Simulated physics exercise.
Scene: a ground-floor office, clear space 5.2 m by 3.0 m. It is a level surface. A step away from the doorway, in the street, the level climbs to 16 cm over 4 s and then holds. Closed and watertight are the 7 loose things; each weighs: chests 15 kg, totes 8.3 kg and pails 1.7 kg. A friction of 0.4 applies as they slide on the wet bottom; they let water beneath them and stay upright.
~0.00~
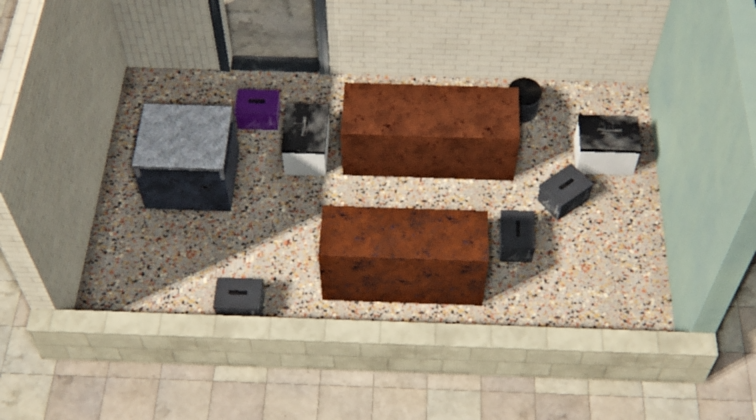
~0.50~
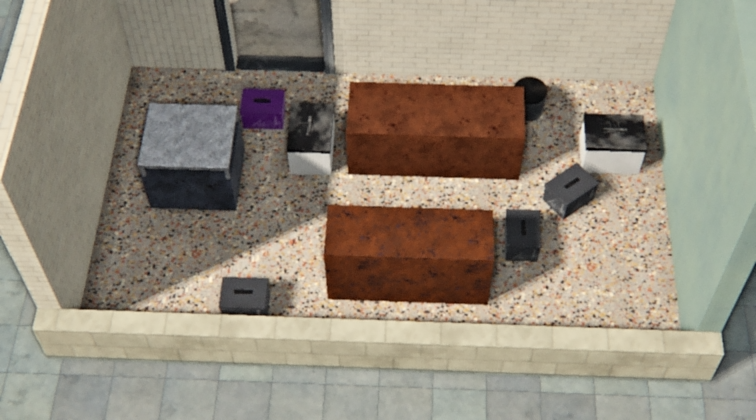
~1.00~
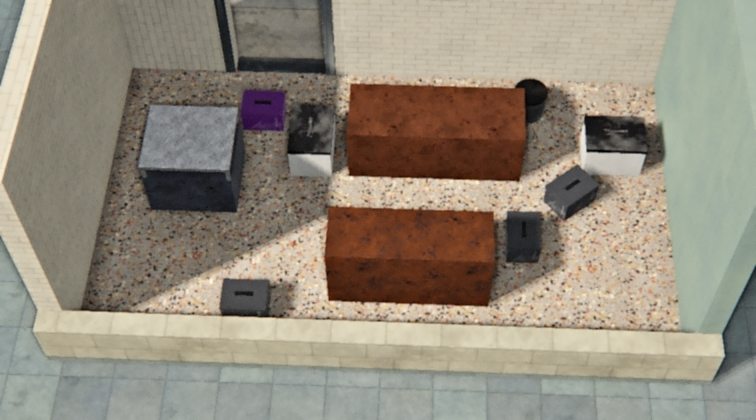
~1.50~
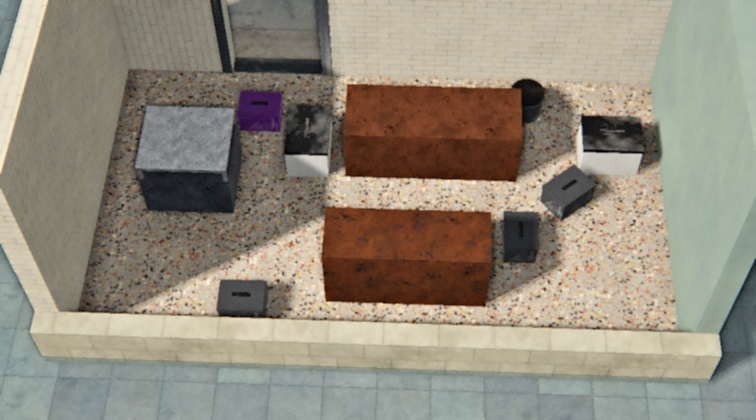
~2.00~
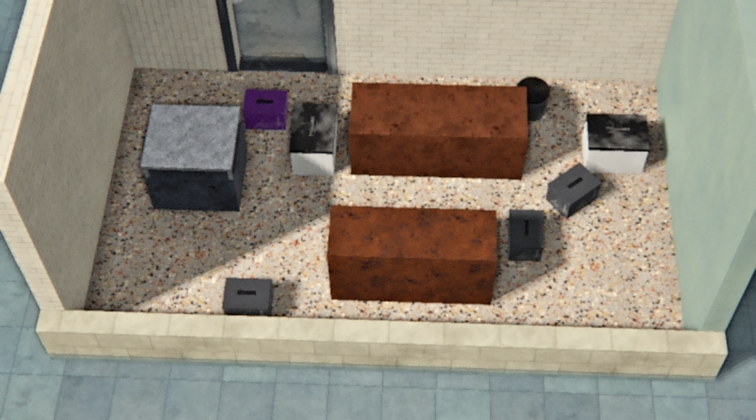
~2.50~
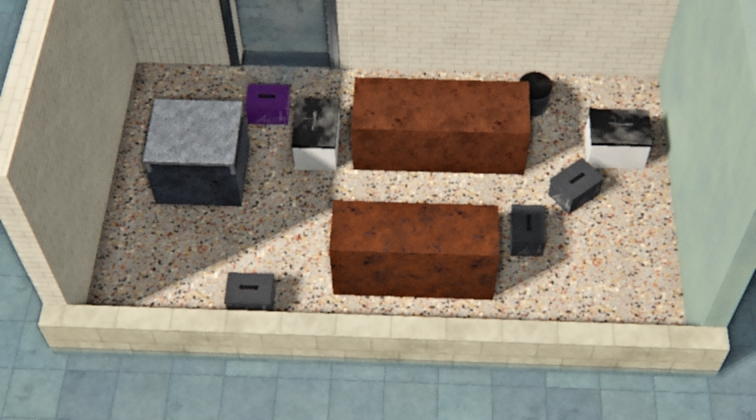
Two long rust-brown blocks sit in the middle of a small walled room with a speckled floor, seen from above and outside over a low pale wall. Around them are a grey block and purple tote at left, two black-topped white blocks, dark grey totes, and a black pail by the back wall. The objects stay put while the view shifts slightly and the paving outside turns from beige to blue-grey.
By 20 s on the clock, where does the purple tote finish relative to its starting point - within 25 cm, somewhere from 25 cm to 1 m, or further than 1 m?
The purple tote finishes further than 1 m from its start.
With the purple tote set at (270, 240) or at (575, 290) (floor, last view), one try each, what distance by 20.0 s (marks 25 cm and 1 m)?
Going in order, it gets a small push and then it gets a small push.
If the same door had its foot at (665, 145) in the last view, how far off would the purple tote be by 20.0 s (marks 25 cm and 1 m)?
Then the purple tote is swept a long way.
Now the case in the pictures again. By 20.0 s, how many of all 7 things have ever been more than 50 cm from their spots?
I make it 7.
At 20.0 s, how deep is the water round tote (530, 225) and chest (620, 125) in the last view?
Roughly 13 and 11 cm.
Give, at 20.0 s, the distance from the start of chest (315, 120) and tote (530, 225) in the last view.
In that order: 250 cm, 120 cm.
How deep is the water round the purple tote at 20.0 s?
I'd say around 12 cm.
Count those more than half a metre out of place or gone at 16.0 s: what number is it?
That would be 4.
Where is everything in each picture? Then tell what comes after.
The purple tote at (257, 102) rests on the ground; water covers 0.0 m2; 0 of 7 have shifted, in the first frame.
The purple tote at (262, 101) rests on the ground; 0.0 m2 under water; 0 of 7 have shifted, in the second frame.
The purple tote at (263, 103), on the bottom; water covers 0.0 m2; 0 of 7 have shifted, in the third frame.
The purple tote at (260, 104), on the bottom; water covers 0.0 m2; 0 of 7 have shifted, in the fourth frame.
The purple tote at (265, 102) rests on the ground; water covers 0.0 m2; 0 of 7 have shifted, in the fifth frame.
The purple tote at (267, 97), on the bottom; 0.2 m2 under water; 0 of 7 have shifted, in the sixth frame.
After 4.0 s the purple tote is near (262, 119), 0.3 m from its start, aground; 0 afloat.
After 9.0 s the purple tote is near (249, 260), 1.8 m from its start, aground; 0 afloat.
After 16.0 s the purple tote is near (637, 282), 3.9 m from its start, afloat; 7 afloat.
After 20.0 s the purple tote is near (638, 108), 3.5 m from its start, afloat; 7 afloat.
